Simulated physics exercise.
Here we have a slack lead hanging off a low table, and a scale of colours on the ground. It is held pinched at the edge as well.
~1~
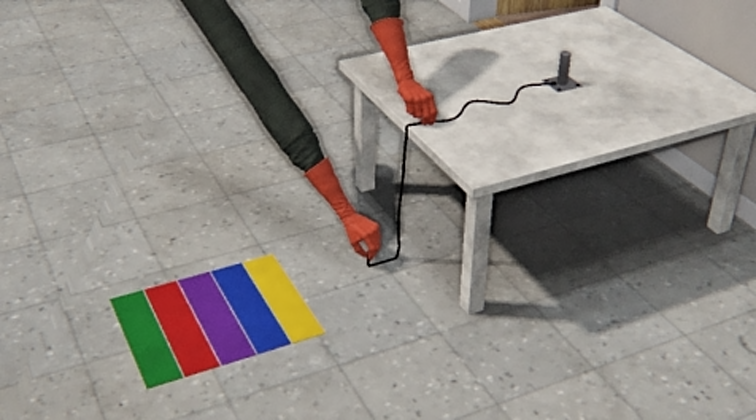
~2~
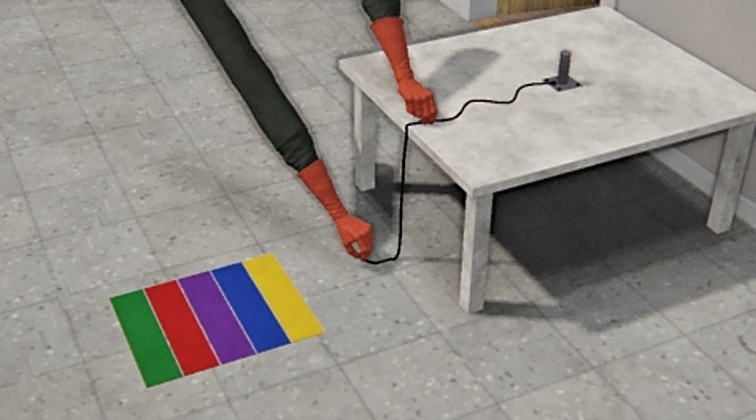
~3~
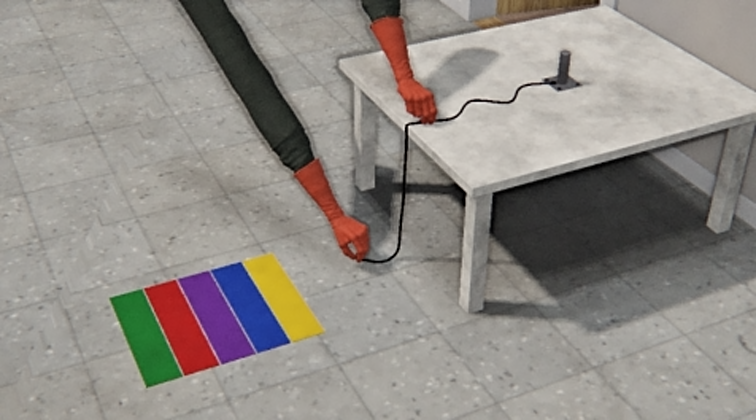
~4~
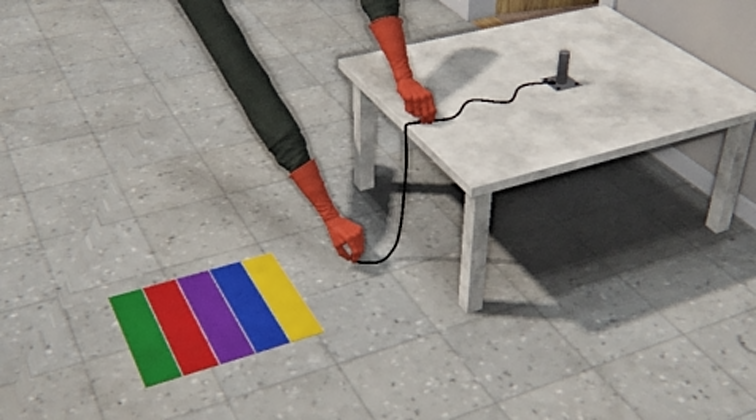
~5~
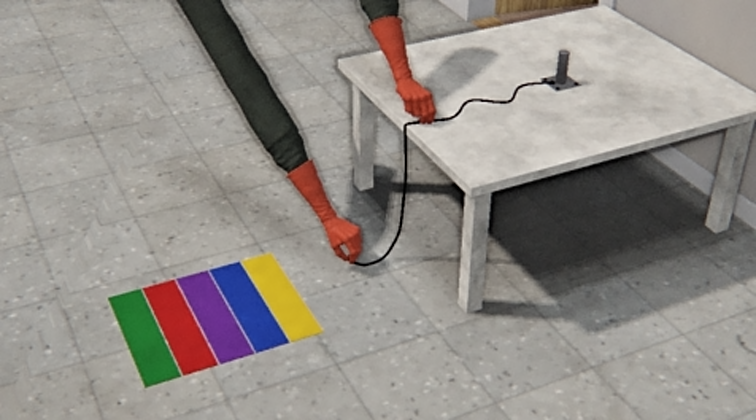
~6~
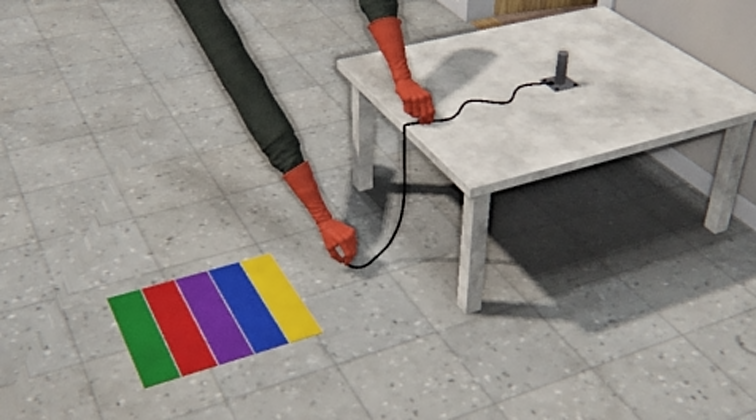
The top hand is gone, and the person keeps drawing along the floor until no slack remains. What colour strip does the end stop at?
Blue.
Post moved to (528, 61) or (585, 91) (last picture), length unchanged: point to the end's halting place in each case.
Roughly (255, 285) and (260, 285).
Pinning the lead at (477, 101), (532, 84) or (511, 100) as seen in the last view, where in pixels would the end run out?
Estimated spots in sequence: (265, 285), (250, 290), (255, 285).
Soon after, end near (307, 273); short of the strips.
Then, end near (268, 284); over yellow.
At full stretch, end near (244, 290); over blue. It gets as far as the blue strip.
